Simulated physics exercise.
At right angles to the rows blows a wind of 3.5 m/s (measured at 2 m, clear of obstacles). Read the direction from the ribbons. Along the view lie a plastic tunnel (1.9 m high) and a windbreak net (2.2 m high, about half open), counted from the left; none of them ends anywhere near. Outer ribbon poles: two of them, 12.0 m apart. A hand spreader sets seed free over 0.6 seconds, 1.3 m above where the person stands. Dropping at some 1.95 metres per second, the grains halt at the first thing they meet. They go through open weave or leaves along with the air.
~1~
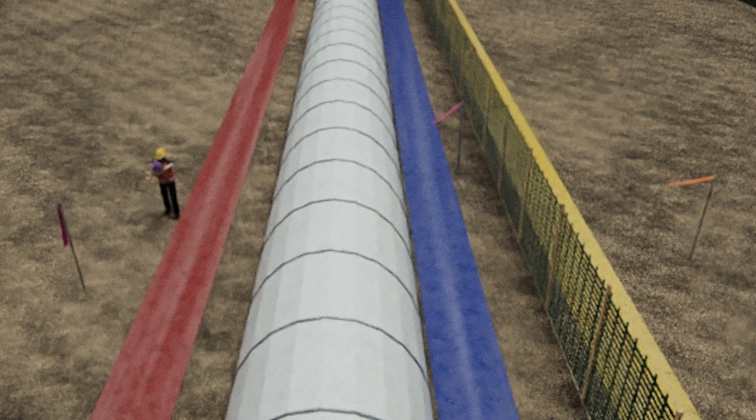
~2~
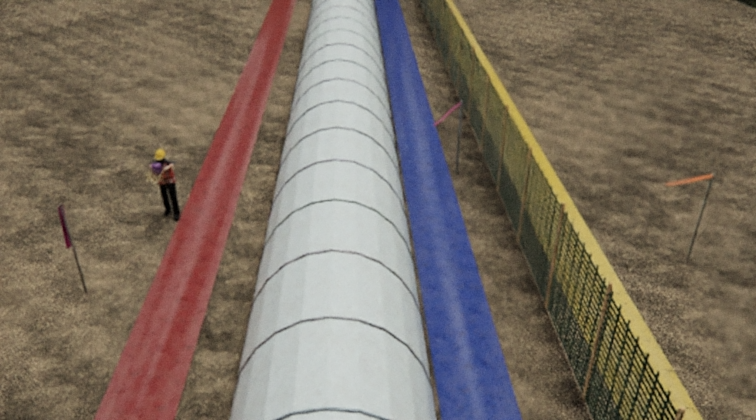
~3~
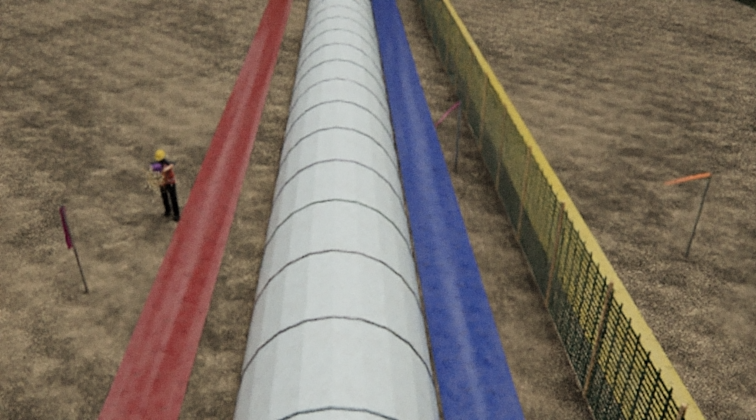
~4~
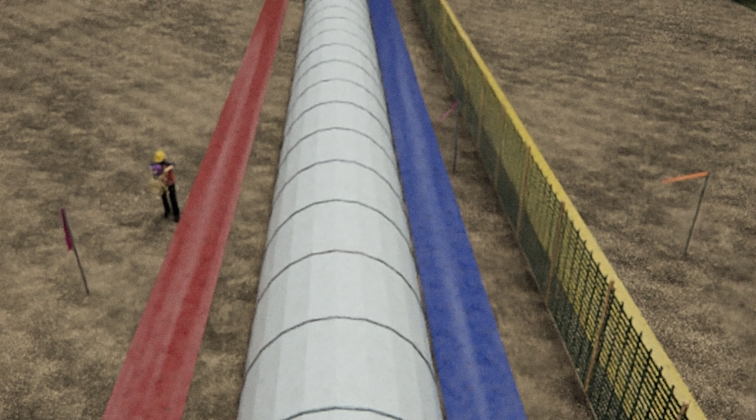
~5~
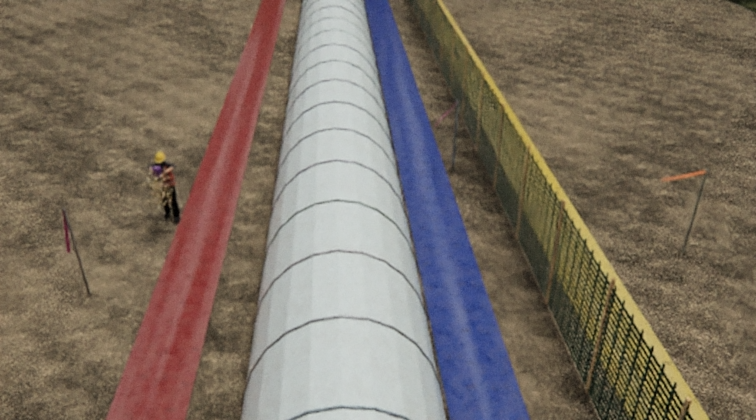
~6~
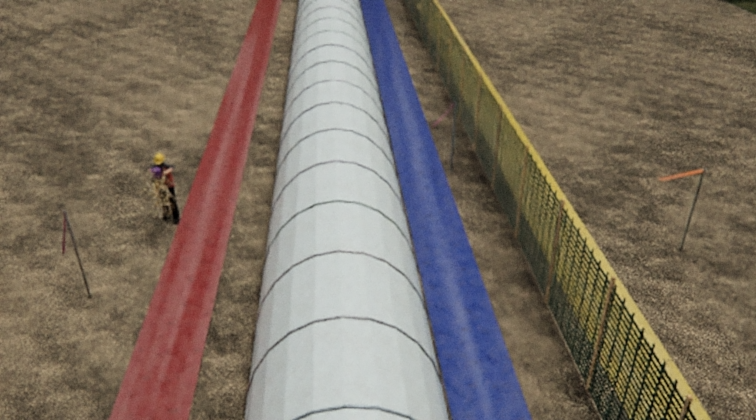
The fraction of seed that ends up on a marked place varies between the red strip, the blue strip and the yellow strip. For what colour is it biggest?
The largest fraction goes to red.
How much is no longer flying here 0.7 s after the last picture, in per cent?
Roughly 60 in a hundred.
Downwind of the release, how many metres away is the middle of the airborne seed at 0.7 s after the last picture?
That distance is some 0.0 m.
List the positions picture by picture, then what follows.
The first frame shows the left ribbon ends at (67, 246), hanging almost straight, the seed in the air spans x = 150 to 160 around y = 175 and it comes from (157, 173).
The second frame shows the right ribbon ends at (666, 185), leaning 80 degrees to the left, the seed in the air spans x = 150 to 165 around y = 180, the yellow one passes (576, 258), the red one passes (189, 268) and the blue one passes (446, 261).
The third frame shows the inner ribbon ends at (435, 127), leaning 40 degrees to the left, the seed in the air spans x = 150 to 165 around y = 180 and the top of the plastic tunnel crosses (336, 147).
The fourth frame shows the left ribbon ends at (71, 250), hanging almost straight, the seed in the air spans x = 150 to 165 around y = 185, the yellow one passes (542, 195), the red one passes (211, 206) and the blue one passes (430, 199).
The fifth frame shows the right ribbon ends at (662, 180), leaning 80 degrees to the left and the seed in the air spans x = 150 to 170 around y = 190.
The sixth frame shows the inner ribbon ends at (433, 128), leaning 35 degrees to the left, the seed in the air spans x = 150 to 170 around y = 195 and the top of the plastic tunnel crosses (335, 148).
Then, 0.7 s after the last picture, 40 % is in the air or yet to come; 0 % lies on the yellow strip, 28 % on the red strip and 0 % on the blue strip; the middle of what still flies is 0.4 m above the low ground, near (172, 218).
Then, 1.5 s after the last picture, 2 % is in the air or yet to come; 0 % lies on the yellow strip, 53 % on the red strip and 0 % on the blue strip.
Then, 3.0 s after the last picture, 0 % is in the air or yet to come; 0 % lies on the yellow strip, 55 % on the red strip and 0 % on the blue strip.
Then, 7.5 s after the last picture, 0 % is in the air or yet to come; 0 % lies on the yellow strip, 55 % on the red strip and 0 % on the blue strip.
Then, 44.5 s after the last picture, 0 % is in the air or yet to come; 0 % lies on the yellow strip, 55 % on the red strip and 0 % on the blue strip.
